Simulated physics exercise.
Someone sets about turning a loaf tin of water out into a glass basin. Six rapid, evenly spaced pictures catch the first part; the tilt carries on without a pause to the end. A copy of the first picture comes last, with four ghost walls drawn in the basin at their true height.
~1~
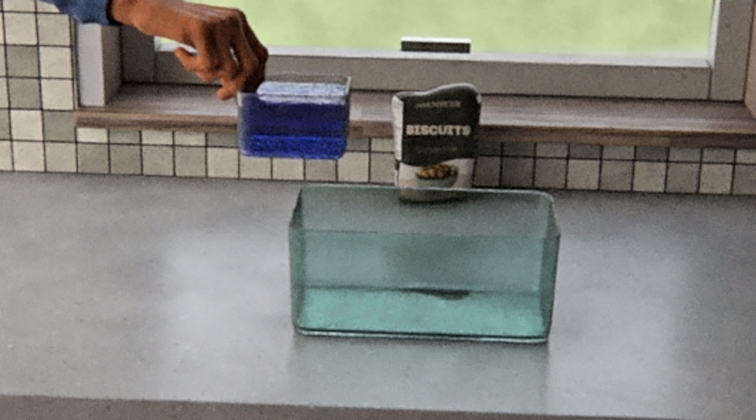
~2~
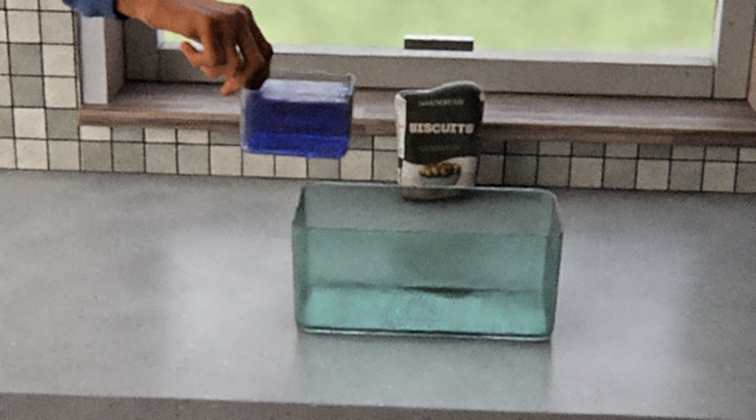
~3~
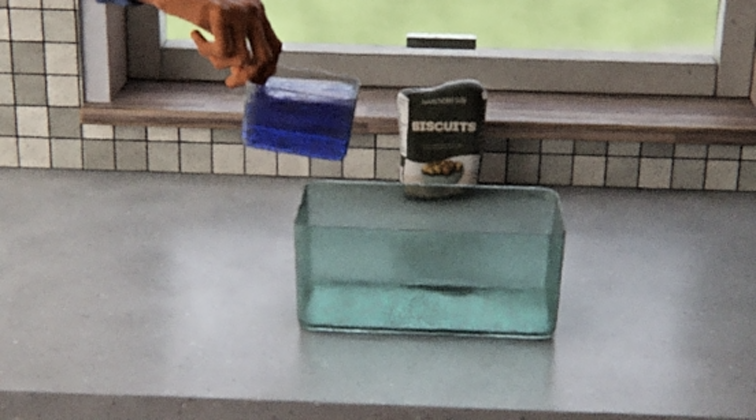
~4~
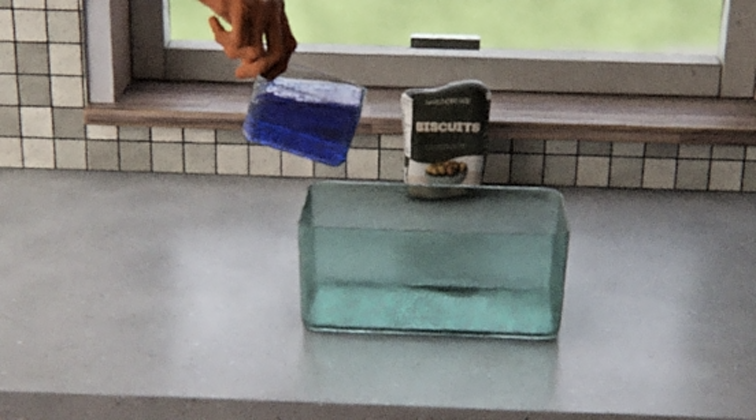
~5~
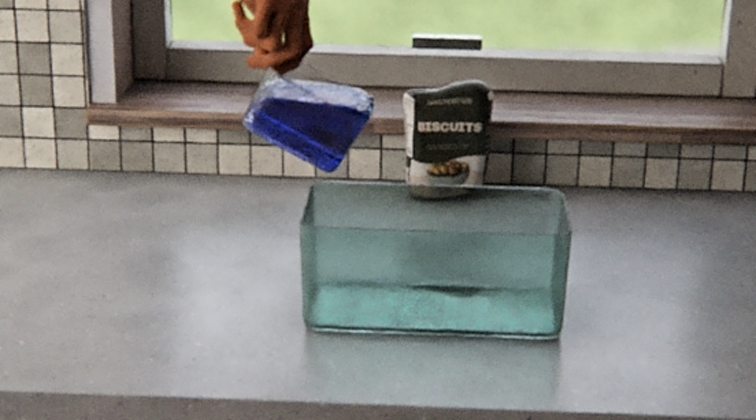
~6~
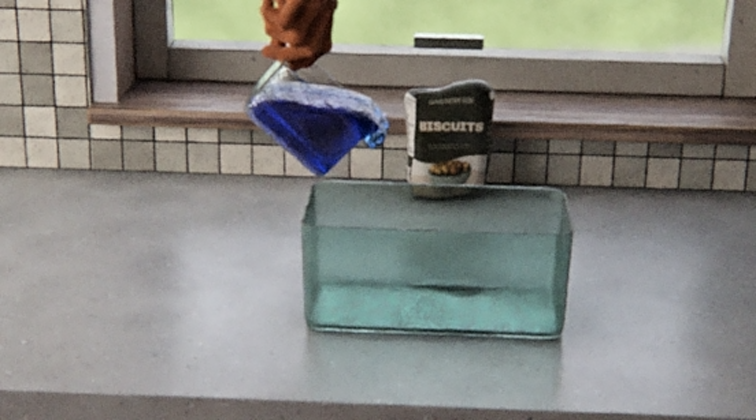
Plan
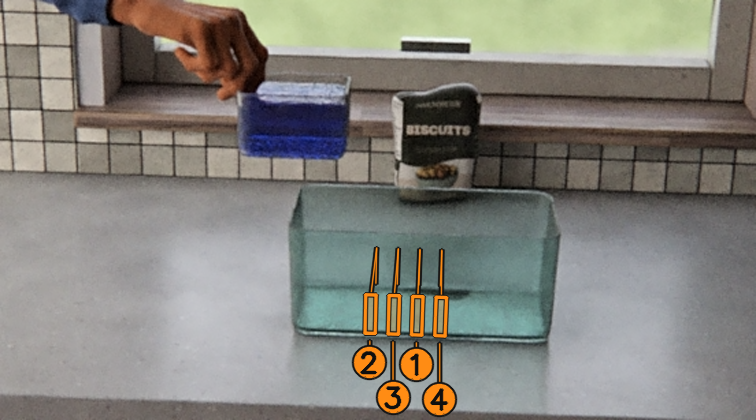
Small clear container of blue water tilting rightward in a hand above a larger glass basin, water starting over its lip.
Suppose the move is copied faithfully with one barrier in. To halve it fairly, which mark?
Go for 3.
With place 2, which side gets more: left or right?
The right side.
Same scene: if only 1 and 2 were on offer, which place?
The answer is 2.
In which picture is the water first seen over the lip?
In picture 5.
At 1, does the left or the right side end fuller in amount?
The left side.
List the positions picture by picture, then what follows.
In the first picture, upright, lip at (346, 85); basin from (292, 330) to (550, 339); nothing has left yet.
In the second picture, upright, lip at (350, 85); nothing has left yet.
In the third picture, tipped about 8°, lip at (355, 88); nothing has left yet.
In the fourth picture, tipped about 16°, lip at (362, 97); nothing has left yet.
In the fifth picture, tipped about 28°, lip at (366, 109); water is over the lip, down to (370, 111).
In the sixth picture, tipped about 42°, lip at (367, 122); water is over the lip, down to (376, 139).
In orange, 1 at (416, 342); 2 at (369, 340); 3 at (393, 341); 4 at (439, 343).
With 1, about 83 % ends left of the wall and 15 % right of it.
With 2, about 25 % ends left of the wall and 74 % right of it.
With 3, about 47 % ends left of the wall and 52 % right of it.
With 4, about 91 % ends left of the wall and 8 % right of it.
